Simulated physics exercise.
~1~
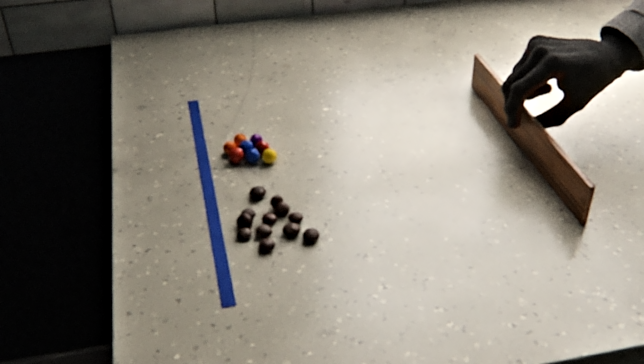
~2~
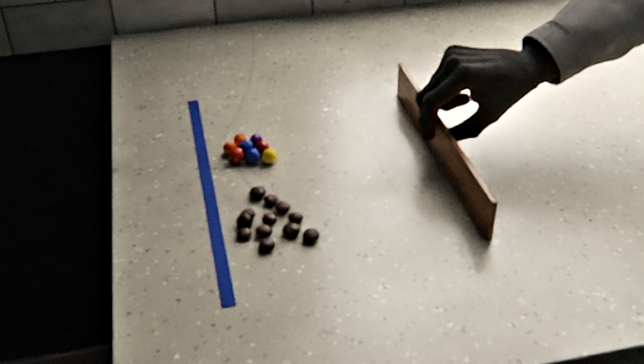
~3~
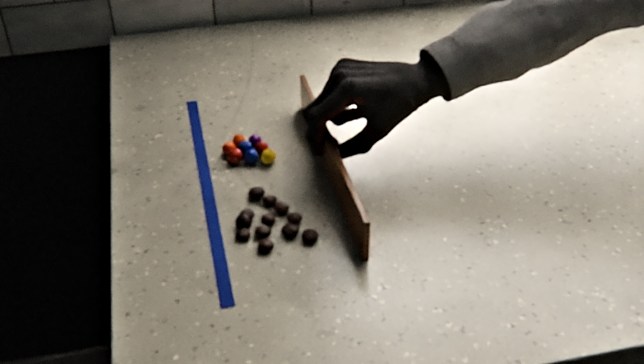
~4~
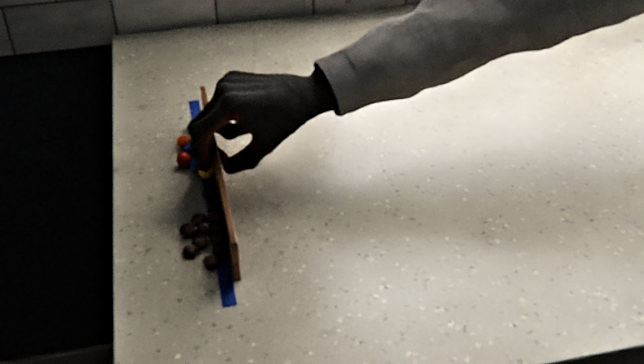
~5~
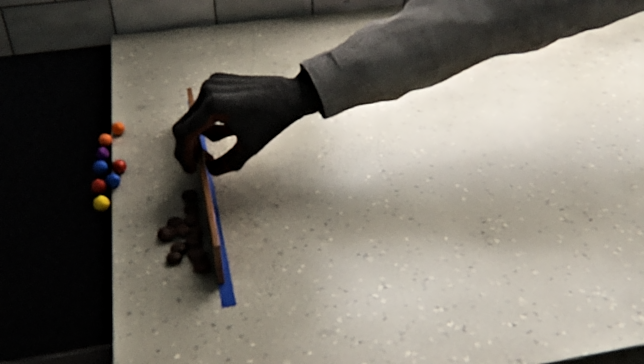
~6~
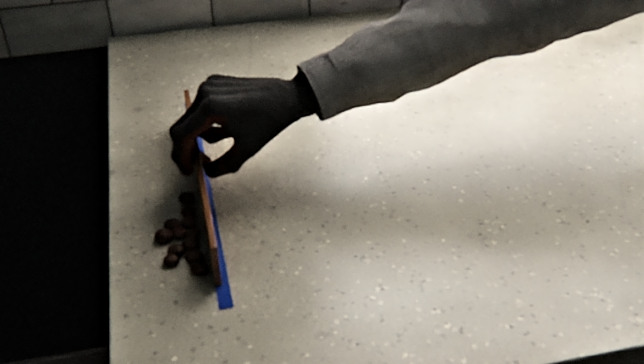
A flat wooden strip held upright by a dark-gloved hand starts at the right of a pale speckled countertop, seen from above at an angle by a slightly swaying camera. To the left sit a cluster of shiny multicoloured balls and, nearer, a group of dark brown lumps, with blue tape beyond them. The hand slides the strip left until it reaches both groups and pushes them over the tape. The strip stops at the tape, while the colourful balls roll on to the left edge and drop out of sight. The brown lumps remain on the counter beside the strip.
